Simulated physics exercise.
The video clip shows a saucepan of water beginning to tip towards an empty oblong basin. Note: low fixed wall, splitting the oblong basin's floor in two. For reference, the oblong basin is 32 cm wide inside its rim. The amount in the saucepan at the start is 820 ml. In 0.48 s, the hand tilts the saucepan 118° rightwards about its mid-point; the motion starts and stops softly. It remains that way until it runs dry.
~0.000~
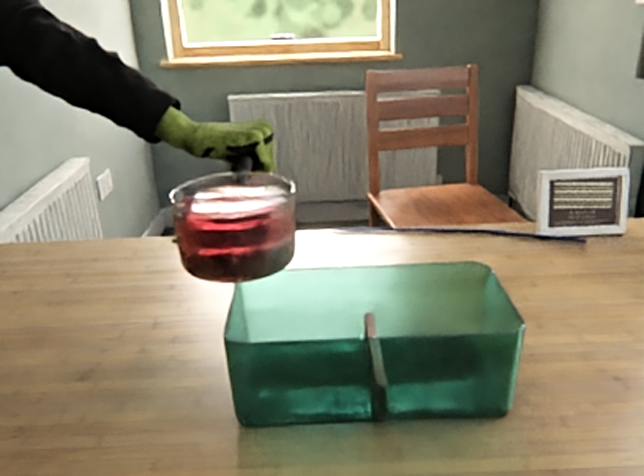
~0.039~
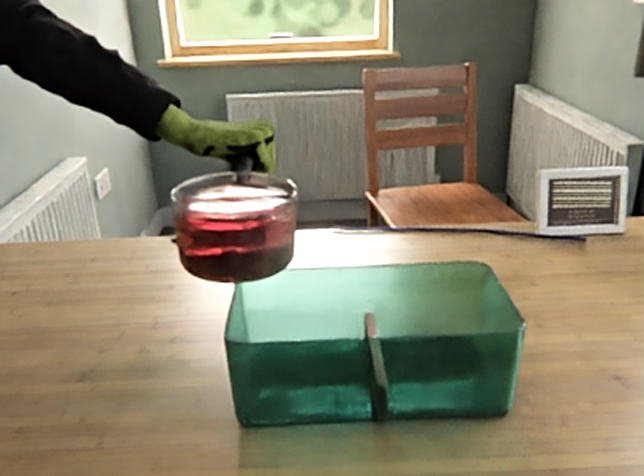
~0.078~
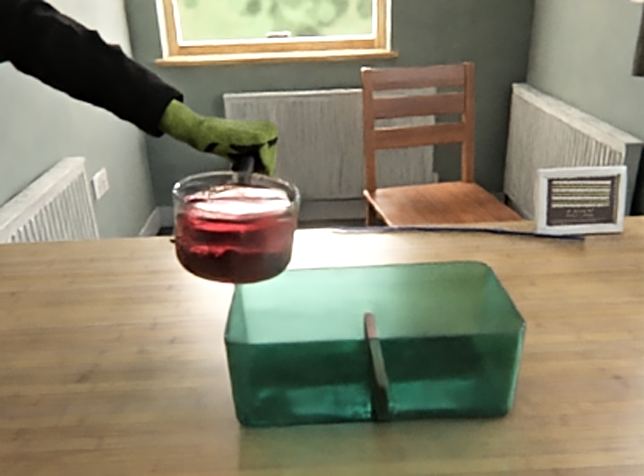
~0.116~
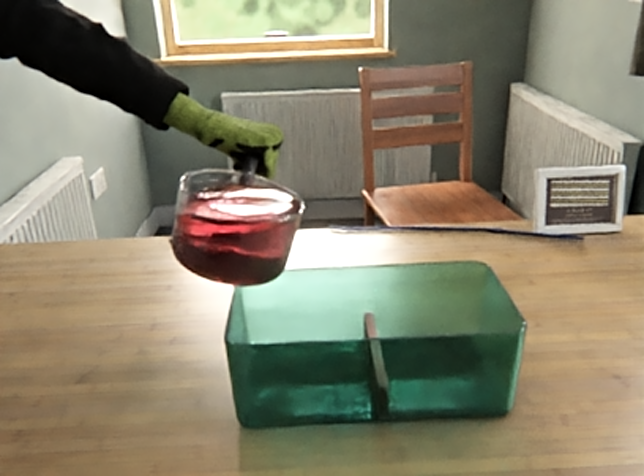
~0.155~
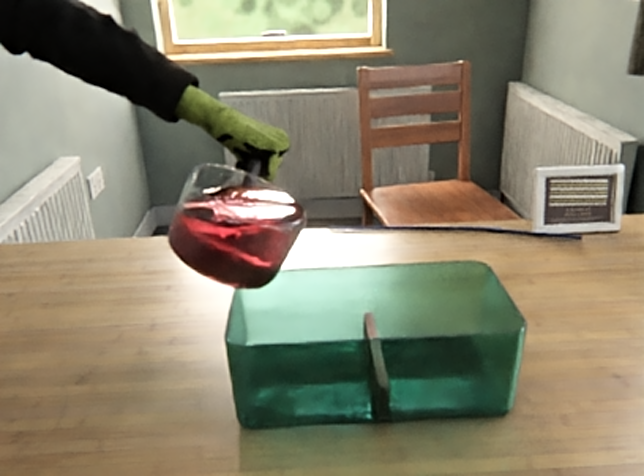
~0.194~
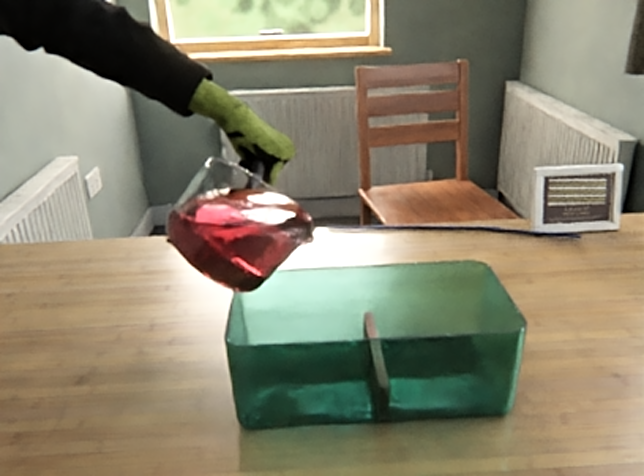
A green-gloved hand tilts a glass saucepan of red liquid rightwards above a green basin.
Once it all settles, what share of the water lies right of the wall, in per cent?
12 %.
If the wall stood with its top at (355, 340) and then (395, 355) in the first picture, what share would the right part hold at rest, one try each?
I'd say 15 percent on the first go, 25 percent on the next.
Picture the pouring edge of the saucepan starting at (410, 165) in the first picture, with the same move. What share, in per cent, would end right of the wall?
In that case roughly 80 per cent.
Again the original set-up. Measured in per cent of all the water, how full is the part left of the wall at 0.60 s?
The left part holds close to 84 per cent.
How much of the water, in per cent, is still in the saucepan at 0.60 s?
Near 2 percent, more or less.
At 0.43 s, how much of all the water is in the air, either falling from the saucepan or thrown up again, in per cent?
Some 22 per cent, I reckon.
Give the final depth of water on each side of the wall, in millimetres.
About 28 mm left, about 4 mm right.
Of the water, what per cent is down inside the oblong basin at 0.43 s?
Around 60%.
By 0.43 s the tilt is 115° and 18 per cent is still to pour, 59 is left of the wall and 0 right of it.
By 0.60 s the tilt is 118° and 2 per cent is still to pour, 84 is left of the wall and 4 right of it.
By 0.78 s the tilt is 118° and 0 per cent is still to pour, 85 is left of the wall and 10 right of it.
By 0.98 s the tilt is 118° and 0 per cent is still to pour, 85 is left of the wall and 11 right of it.
At rest 84 per cent lies left of the wall, 12 right of it and 4 outside.
